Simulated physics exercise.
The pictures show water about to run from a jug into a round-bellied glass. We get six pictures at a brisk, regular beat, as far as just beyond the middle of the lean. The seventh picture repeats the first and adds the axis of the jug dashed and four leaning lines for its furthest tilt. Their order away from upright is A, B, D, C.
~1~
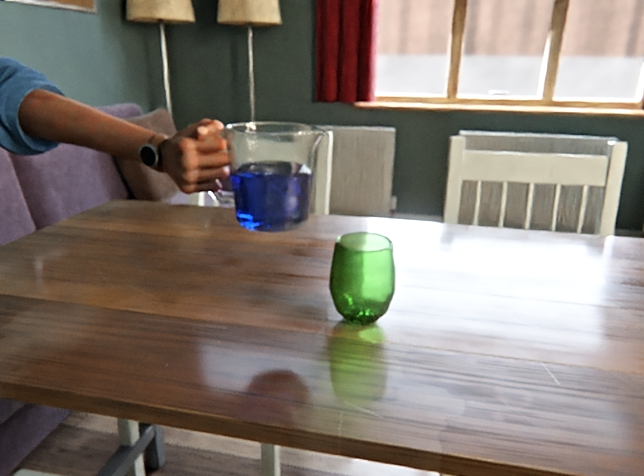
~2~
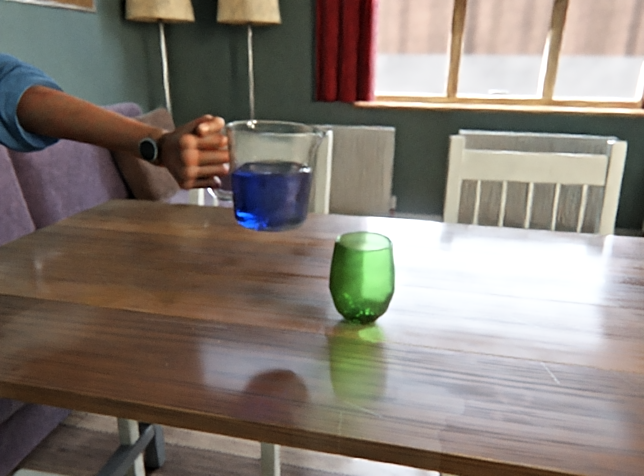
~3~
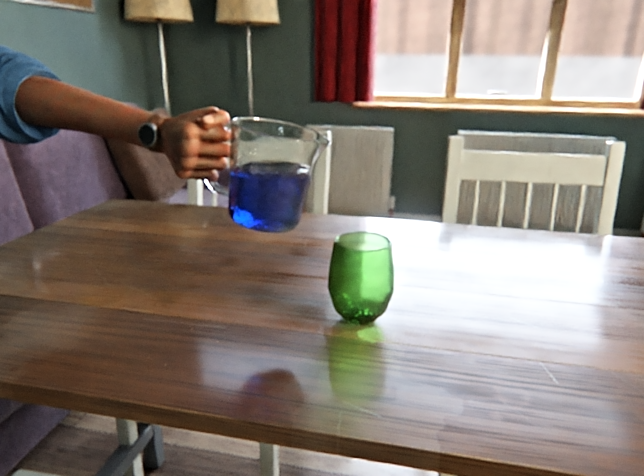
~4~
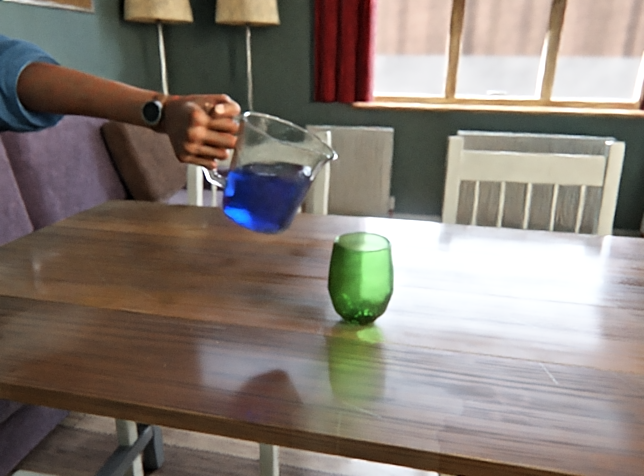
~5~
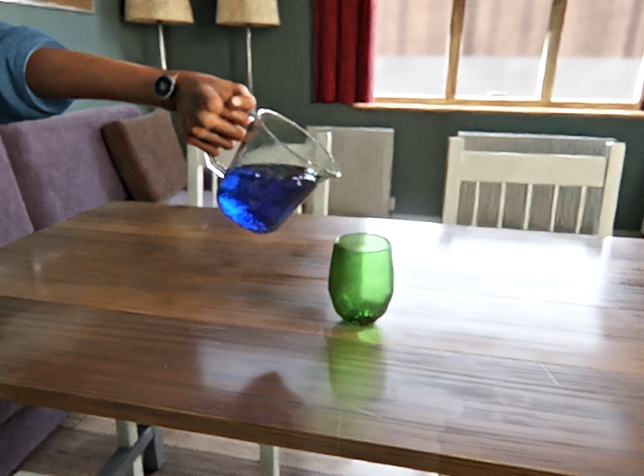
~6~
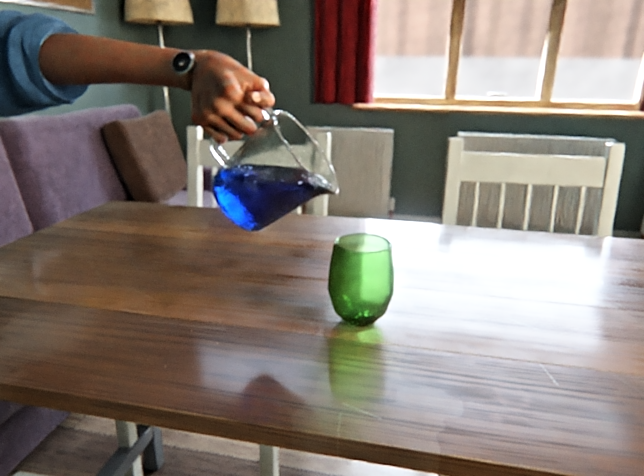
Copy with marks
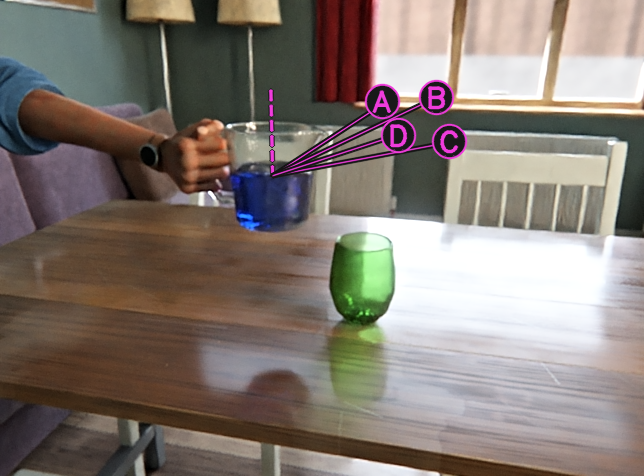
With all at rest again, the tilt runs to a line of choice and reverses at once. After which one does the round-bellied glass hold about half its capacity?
D is best.
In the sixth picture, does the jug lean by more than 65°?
No.
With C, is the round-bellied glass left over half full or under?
Over.
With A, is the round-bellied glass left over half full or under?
Under.
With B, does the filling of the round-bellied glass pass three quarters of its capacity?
No, it does not.
On the marked copy, A at (369, 112); B at (420, 104); C at (432, 145); D at (382, 140).
If A is chosen, the round-bellied glass ends with about 19 % of what it can hold.
If B is chosen, the round-bellied glass ends with about 34 % of what it can hold.
If C is chosen, the round-bellied glass ends with about 67 % of what it can hold.
If D is chosen, the round-bellied glass ends with about 51 % of what it can hold.
